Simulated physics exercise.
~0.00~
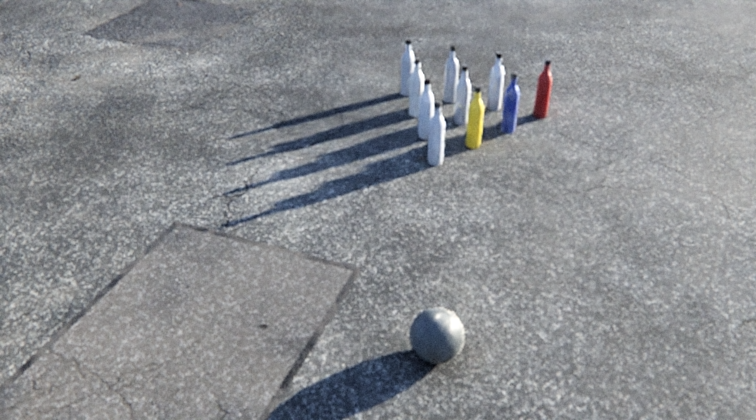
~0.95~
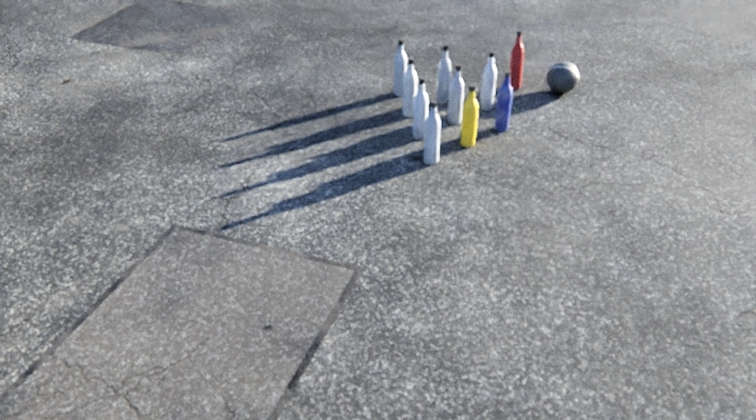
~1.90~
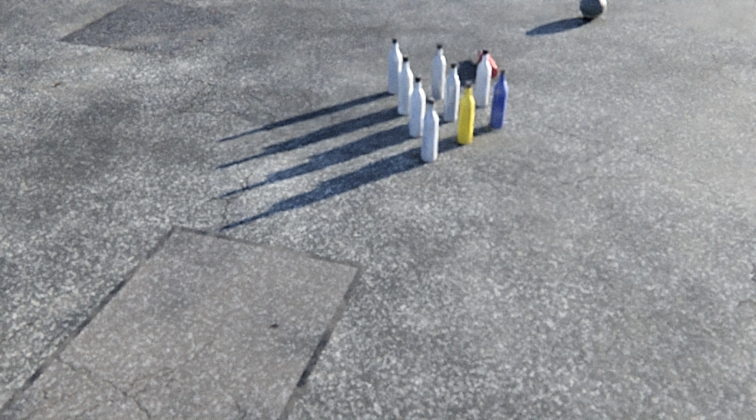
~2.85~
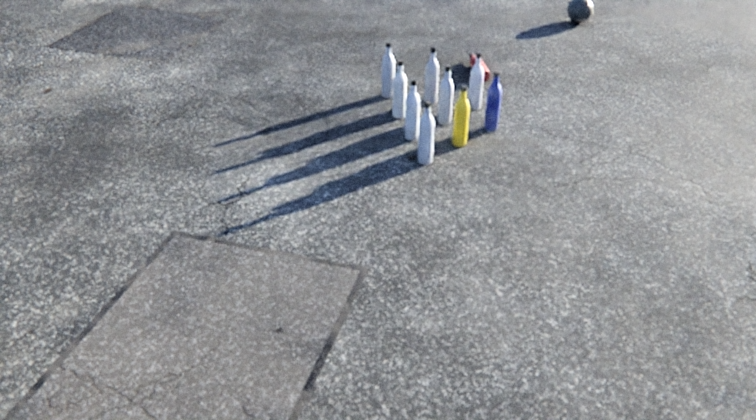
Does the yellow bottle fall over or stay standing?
The yellow bottle stays standing.
